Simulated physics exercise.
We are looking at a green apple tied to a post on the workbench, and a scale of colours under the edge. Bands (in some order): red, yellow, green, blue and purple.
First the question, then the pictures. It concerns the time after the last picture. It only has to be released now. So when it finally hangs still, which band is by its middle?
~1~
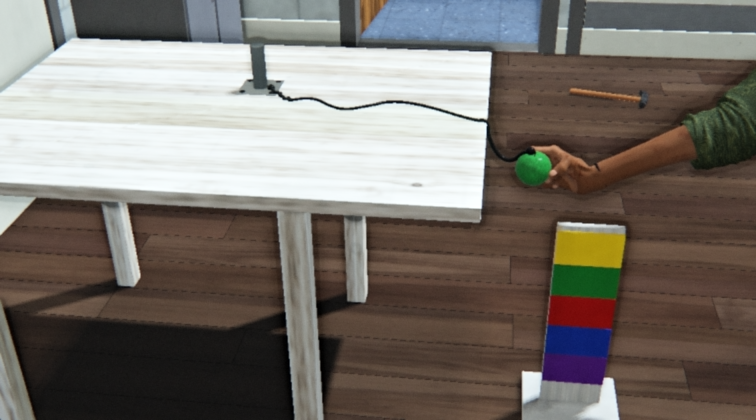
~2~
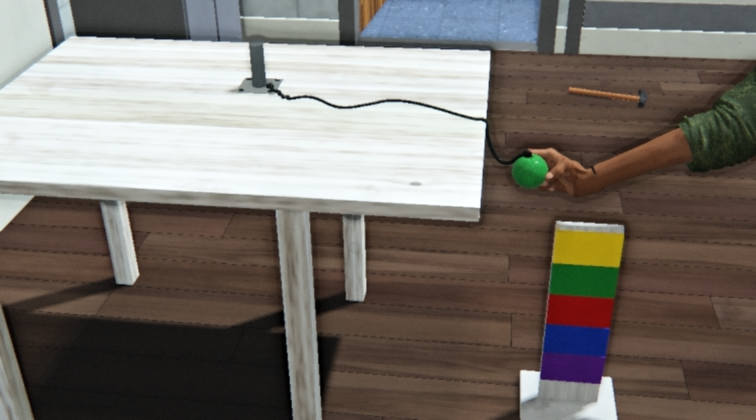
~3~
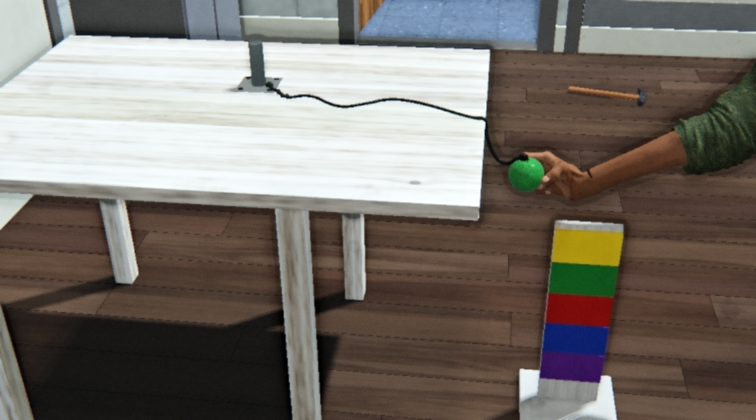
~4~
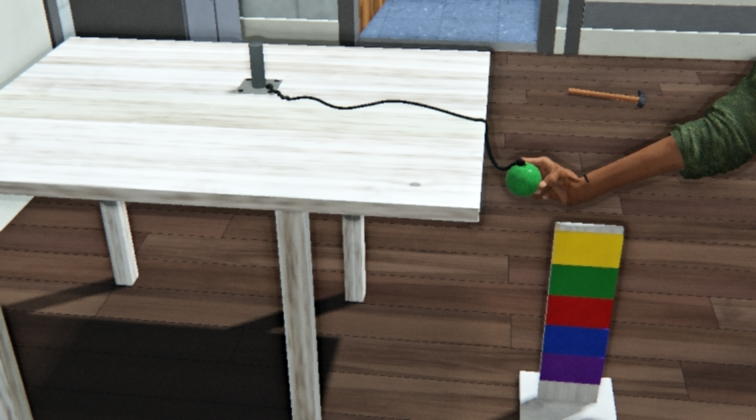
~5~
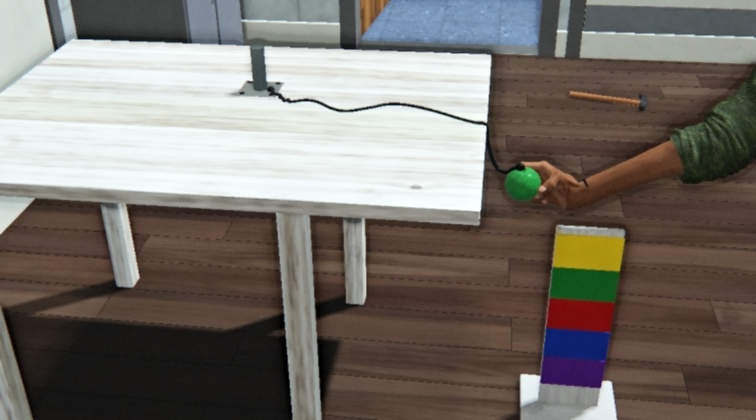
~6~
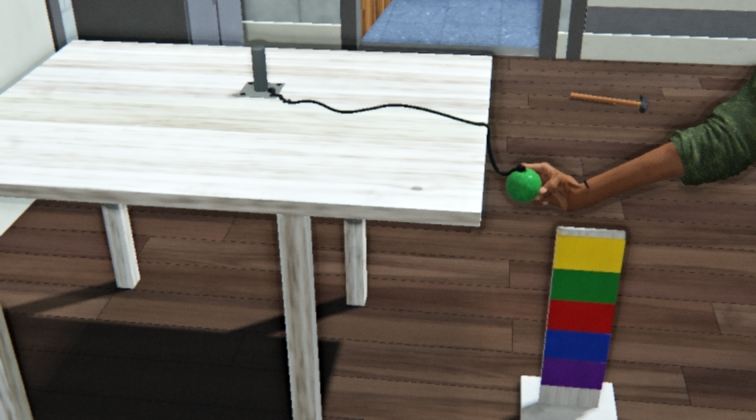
At yellow.
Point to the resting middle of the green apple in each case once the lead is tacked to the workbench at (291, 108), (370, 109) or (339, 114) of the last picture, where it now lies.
In order: (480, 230), then (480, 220), then (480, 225).
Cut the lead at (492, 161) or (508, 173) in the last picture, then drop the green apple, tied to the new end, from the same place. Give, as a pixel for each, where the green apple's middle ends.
Result 1: (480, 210). Result 2: (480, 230).
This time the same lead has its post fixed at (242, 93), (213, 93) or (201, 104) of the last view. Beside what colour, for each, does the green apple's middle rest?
Post by post, in the given order: Yellow; higher than all five; above them all.
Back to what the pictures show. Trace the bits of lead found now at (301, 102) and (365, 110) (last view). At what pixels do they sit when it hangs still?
Result - first point (326, 99), second point (396, 110).
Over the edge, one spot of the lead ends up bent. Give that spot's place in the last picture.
Roughly (451, 117).
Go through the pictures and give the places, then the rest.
The first picture shows green apple (534, 168); yellow (589, 251); green (585, 283); red (581, 313); blue (578, 342); purple (574, 370).
The second picture shows green apple (530, 171); lead through (283, 96) (323, 102) (380, 102) (435, 108) (487, 133).
The third picture shows green apple (526, 174).
The fourth picture shows green apple (524, 179); lead through (283, 96) (323, 103) (379, 103) (434, 109) (486, 134).
The fifth picture shows green apple (523, 184).
The sixth picture shows green apple (524, 186); lead through (285, 100) (325, 106) (381, 107) (436, 113) (488, 138).
Soon after, apple near (511, 249); level with yellow.
After that, apple near (455, 235); level with yellow.
And then, apple near (486, 246); level with yellow.
In the end, apple near (481, 246); level with yellow. At yellow.
